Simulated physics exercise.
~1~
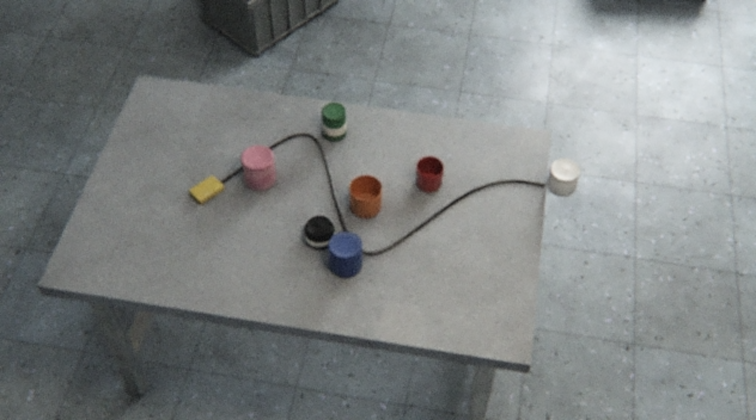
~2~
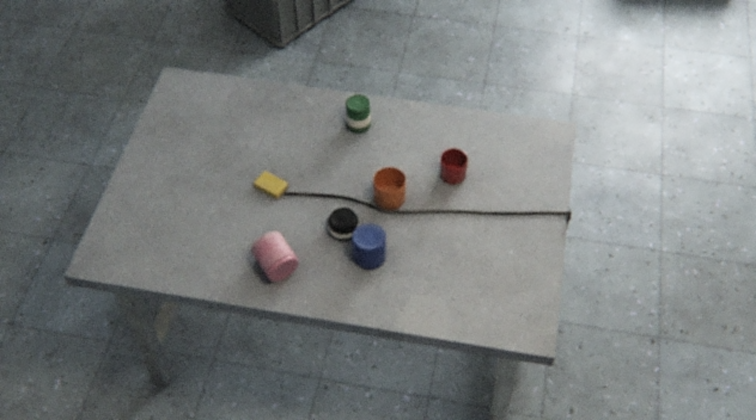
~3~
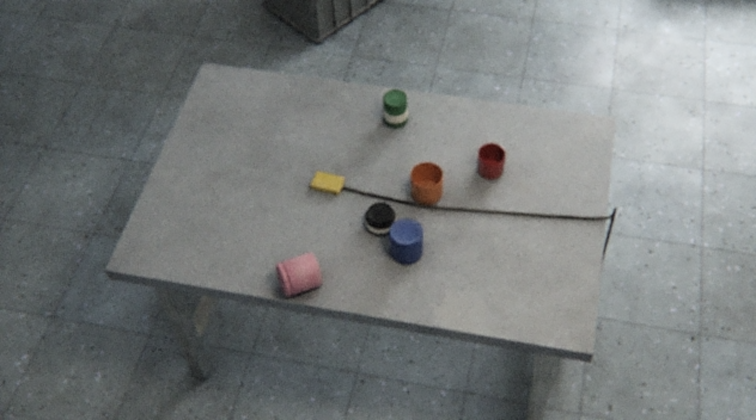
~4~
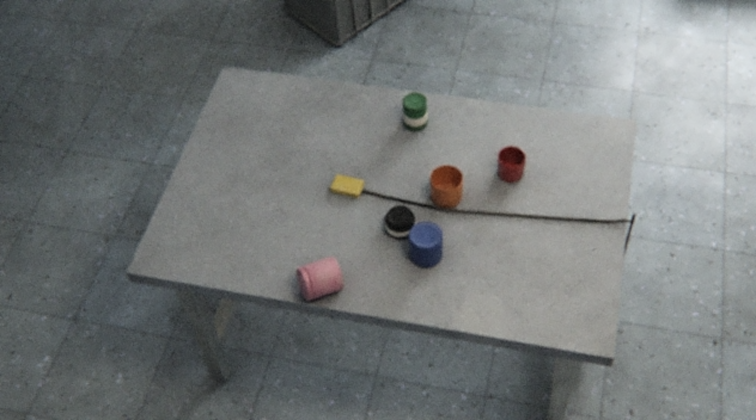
A white speaker hangs just past the right edge of a pale grey table, seen from above in a room with a tiled floor, tied by a thin dark cable to a small yellow phone at the left. A pink tub stands near the phone, a green canister behind, orange and red cups toward the right, and a black jar beside a blue tub in front. The speaker drops out of sight, pulling the winding cable nearly straight and dragging the phone right. The pink tub topples and rolls toward the front edge. It ends lying there on its side, while the phone rests on the tabletop and the others stay standing.
